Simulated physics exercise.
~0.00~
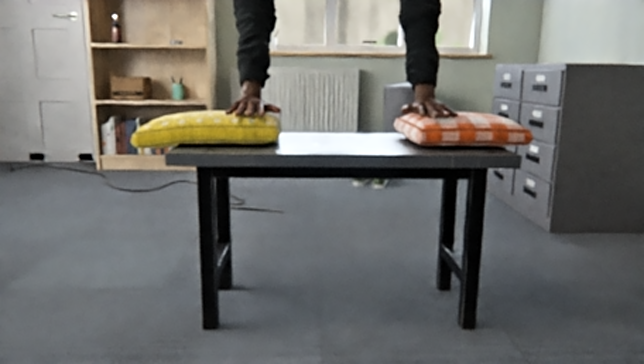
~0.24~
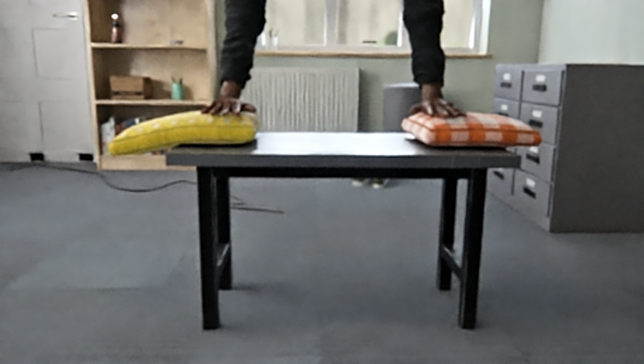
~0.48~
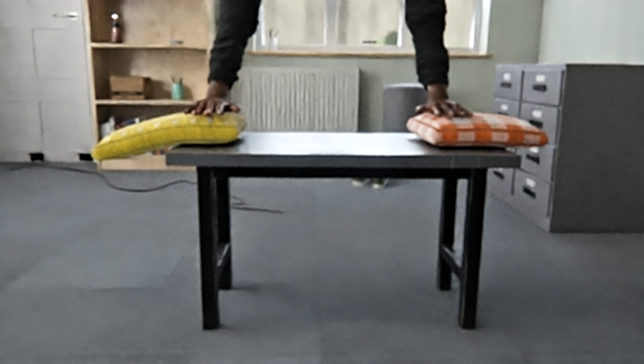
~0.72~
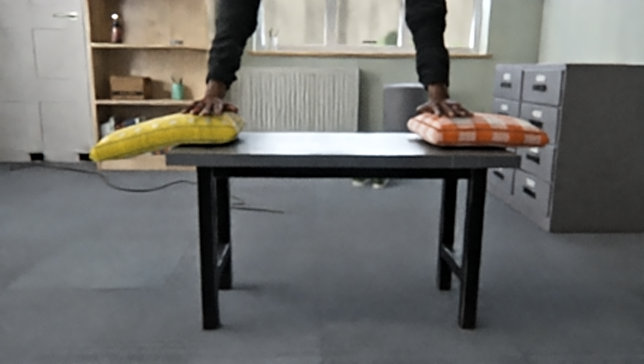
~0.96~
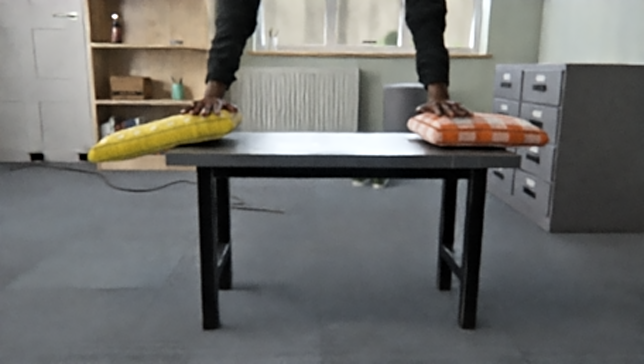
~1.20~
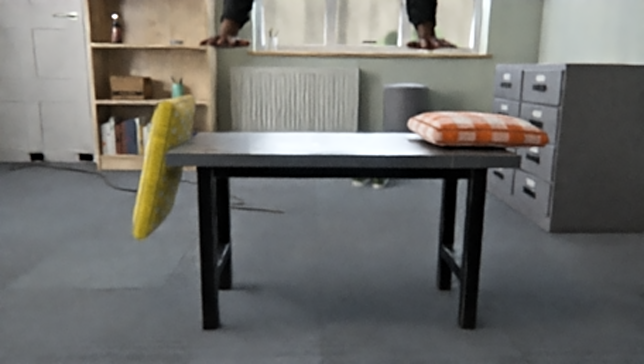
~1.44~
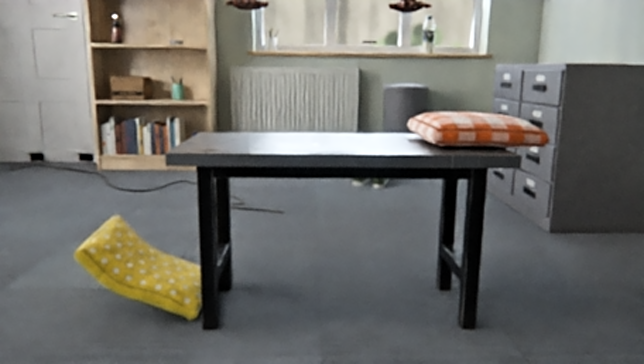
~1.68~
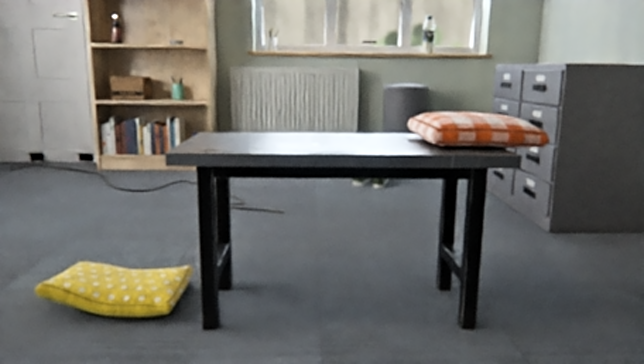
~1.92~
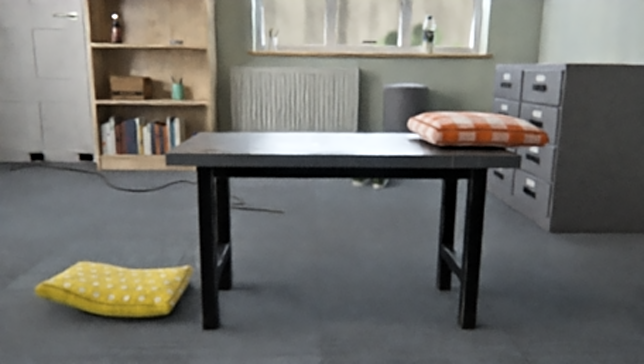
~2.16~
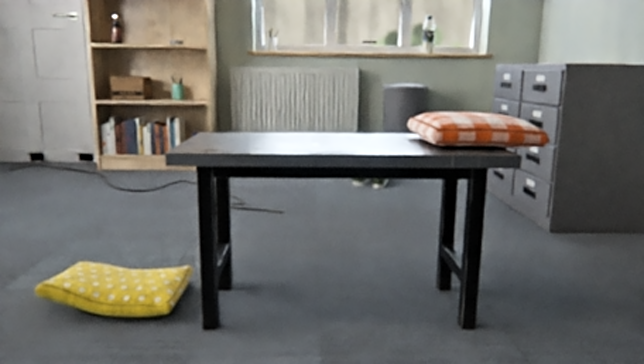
A yellow pillow and an orange checked cushion were pushed apart by two hands on a low table, and when the hands lifted away, the pillow tipped off the left end and landed on the floor while the cushion stayed on top.
